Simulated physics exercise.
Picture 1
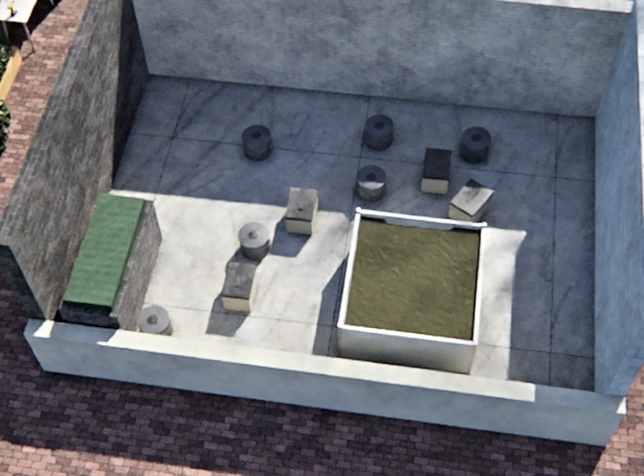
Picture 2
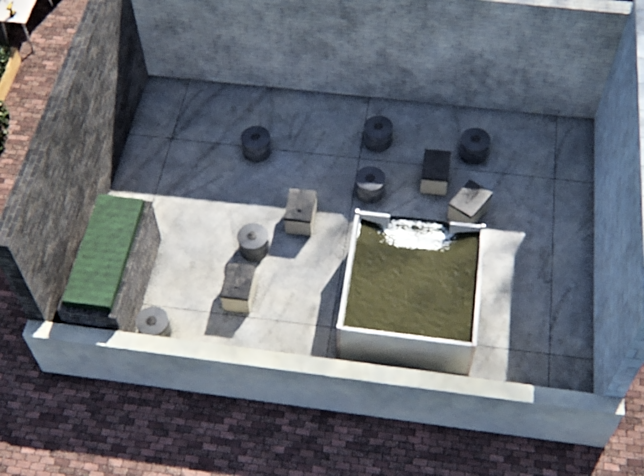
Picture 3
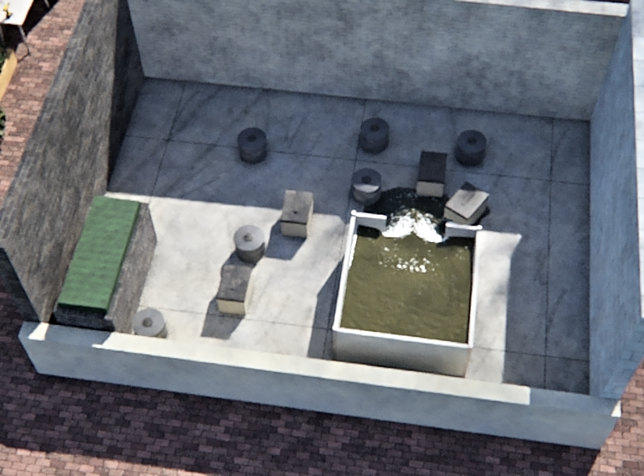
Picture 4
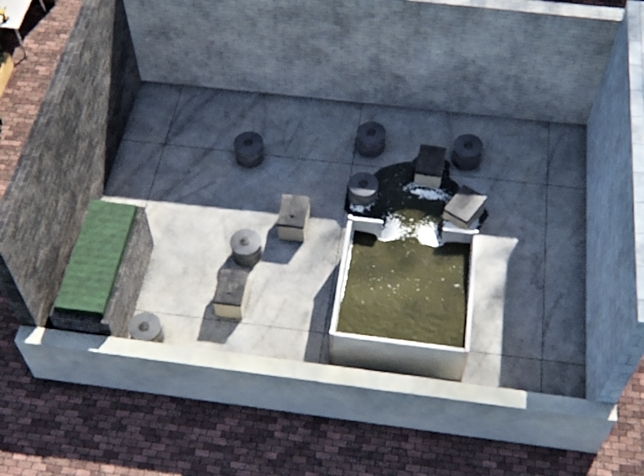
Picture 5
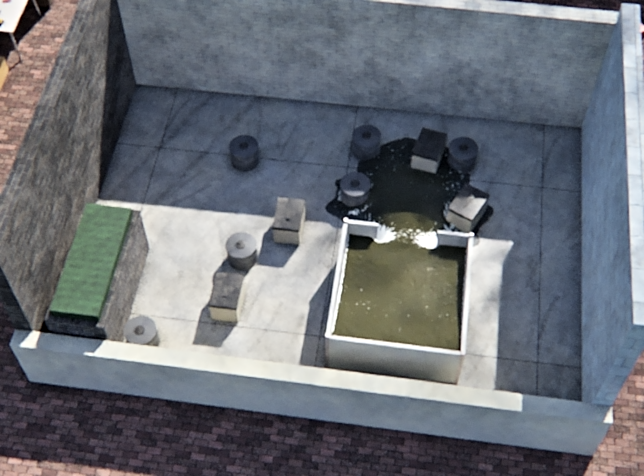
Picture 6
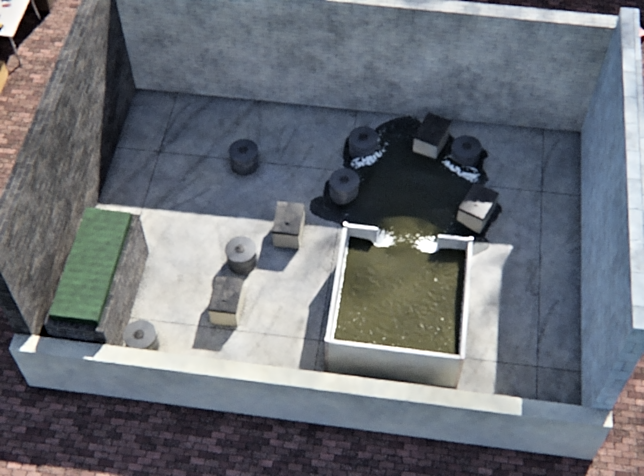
Water poured through a gap in the back wall of a white tank and spread darkly across the walled yard, reaching the nearby boxes and round objects and nudging several of them slightly outward.
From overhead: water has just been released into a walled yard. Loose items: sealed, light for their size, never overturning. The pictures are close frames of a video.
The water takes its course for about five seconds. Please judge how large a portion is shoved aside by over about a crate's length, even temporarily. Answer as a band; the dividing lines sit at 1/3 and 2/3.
1/3 to 2/3.
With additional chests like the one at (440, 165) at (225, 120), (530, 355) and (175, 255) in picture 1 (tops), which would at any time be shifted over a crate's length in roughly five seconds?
In turn: That far or more, short of that, less than that.
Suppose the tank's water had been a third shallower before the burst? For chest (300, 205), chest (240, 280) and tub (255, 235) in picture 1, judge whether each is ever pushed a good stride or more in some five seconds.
Answers, in the order asked: Stayed within the threshold, stayed within the threshold, stayed within the threshold.
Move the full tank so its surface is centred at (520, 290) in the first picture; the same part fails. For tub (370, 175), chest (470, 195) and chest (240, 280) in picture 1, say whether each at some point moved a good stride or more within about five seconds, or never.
In order: Went well off, went well off, remained close by.
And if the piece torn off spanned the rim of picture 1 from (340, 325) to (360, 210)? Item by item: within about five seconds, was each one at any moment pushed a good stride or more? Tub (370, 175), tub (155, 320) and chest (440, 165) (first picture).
Object by object: Less than that, displaced that much, less than that.
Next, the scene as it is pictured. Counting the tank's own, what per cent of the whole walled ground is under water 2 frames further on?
About 30 per cent.
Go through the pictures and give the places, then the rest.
The first picture shows a chest at (438, 163) rests on the ground; a chest at (472, 197) rests on the ground; 0 of 10 have shifted.
The second picture shows a chest at (437, 164), on the bottom; a chest at (471, 198), on the bottom; 0 of 10 have shifted.
The third picture shows a chest at (433, 166), on the bottom; a chest at (467, 200) rests on the ground; 0 of 10 have shifted.
The fourth picture shows a chest at (431, 160), on the bottom, close to its start; a chest at (466, 203) rests on the ground, close to its start; 1 of 10 have shifted.
The fifth picture shows a chest at (430, 143) rests on the ground, a stride from its start; a chest at (469, 201), on the bottom, close to its start; 3 of 10 have shifted.
The sixth picture shows a chest at (433, 128) rests on the ground, a stride from its start; a chest at (479, 200), on the bottom, a stride from its start; 5 of 10 have shifted.
A moment on, 5 of 10 are well off their spots; 1 afloat.
Next, 5 of 10 are well off their spots; 4 afloat.
Later, 5 of 10 are well off their spots; 4 afloat.
In the end, 6 of 10 are well off their spots, and 6 have been at some point; 5 afloat.
